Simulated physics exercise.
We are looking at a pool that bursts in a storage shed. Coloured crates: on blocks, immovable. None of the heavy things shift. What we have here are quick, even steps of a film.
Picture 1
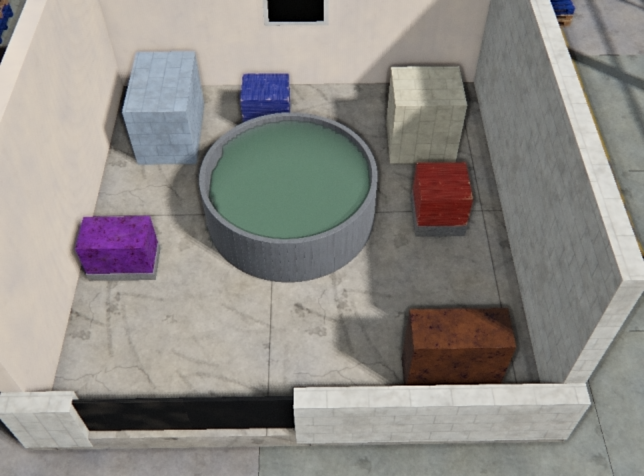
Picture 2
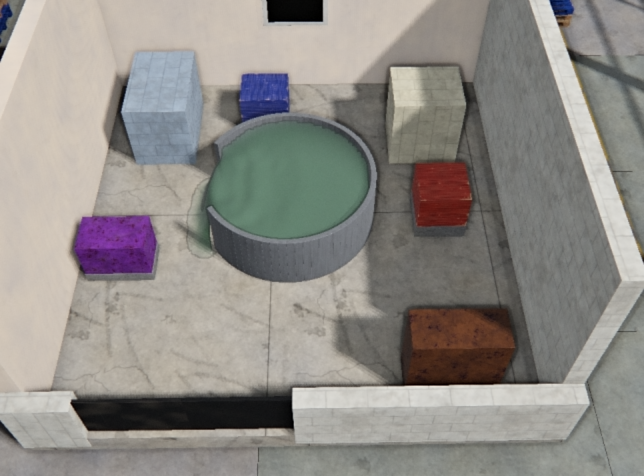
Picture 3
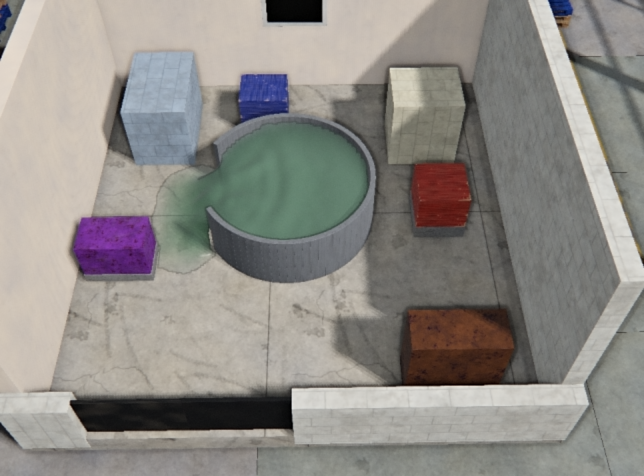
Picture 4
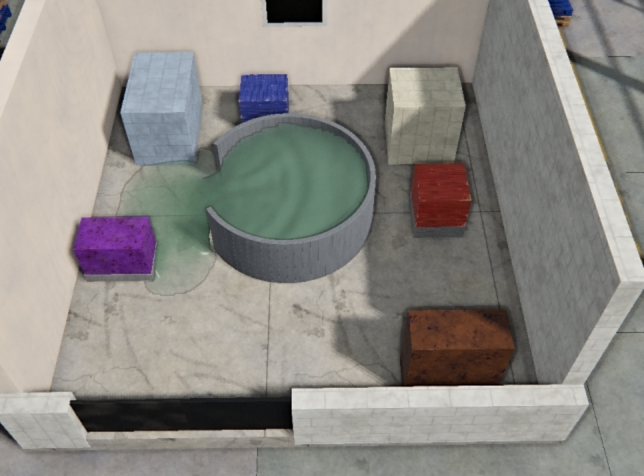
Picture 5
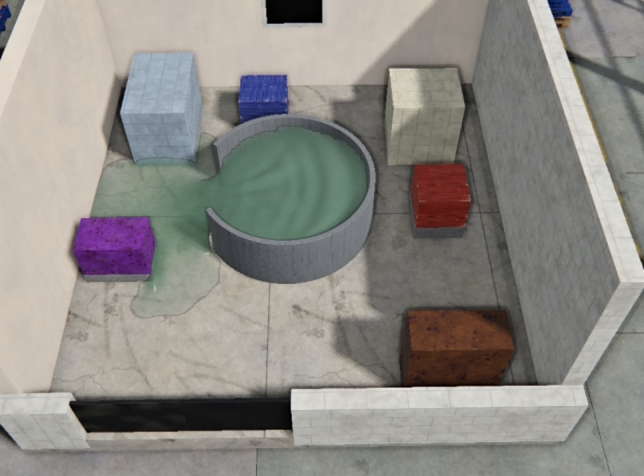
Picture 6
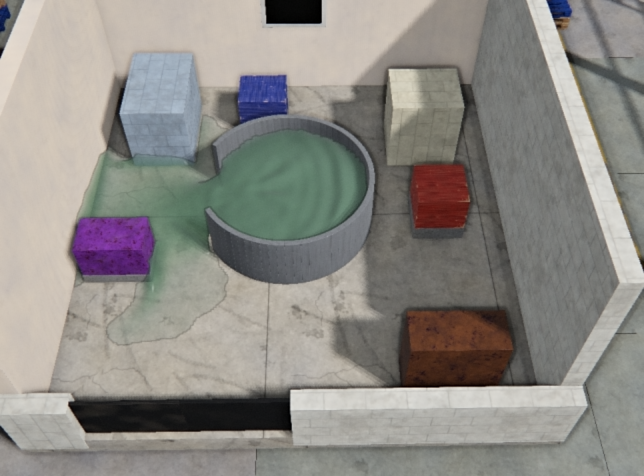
A round grey tank of green water stands in the middle of a pale-walled storage shed, seen from high above through its open top. Pale blue and purple crates sit on the left, a blue one behind, and cream, red and rusty brown ones on the right. The tank's left side opens and green water pours out, spreading across the floor around the purple crate, toward the left wall and the front, while the camera stays still.
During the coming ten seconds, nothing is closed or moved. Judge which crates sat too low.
The purple crate was too low. The red crate was not too low. The blue crate was too low.
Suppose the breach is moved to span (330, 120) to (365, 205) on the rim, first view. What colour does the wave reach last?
That would be the purple crate.
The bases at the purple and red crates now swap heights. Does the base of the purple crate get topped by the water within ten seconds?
Note: Purple crate is flooded.
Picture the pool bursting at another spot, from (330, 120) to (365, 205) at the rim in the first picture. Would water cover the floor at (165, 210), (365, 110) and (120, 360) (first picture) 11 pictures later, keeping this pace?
So it's nothing at the first, liquid at the second and nothing at the third.
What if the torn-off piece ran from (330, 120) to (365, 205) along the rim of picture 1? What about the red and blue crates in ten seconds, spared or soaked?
As it turns out, the red crate gets overtopped, and the blue crate gets overtopped.
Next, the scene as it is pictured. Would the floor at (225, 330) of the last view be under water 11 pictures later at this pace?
Lab note: Spot reads soaked.
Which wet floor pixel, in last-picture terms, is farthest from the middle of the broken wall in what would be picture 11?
Farthest reach: About (43, 421).
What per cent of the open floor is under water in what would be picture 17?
Roughly 40 per cent.
A moment on, water covers 30 % of the floor; the purple crate water round its plinth, the red crate not reached, the blue crate water round its plinth.
Next, water covers 40 % of the floor; the purple crate water round its plinth, the red crate not reached, the blue crate water round its plinth.
Then, water covers 65 % of the floor; the purple crate water round its plinth, the red crate not reached, the blue crate water round its plinth.
Later, water covers 95 % of the floor; the purple crate water round its plinth, the red crate water round its plinth, the blue crate water round its plinth.
In the end, water covers 100 % of the floor; the purple crate was topped, the red crate stayed above the water, the blue crate was topped.
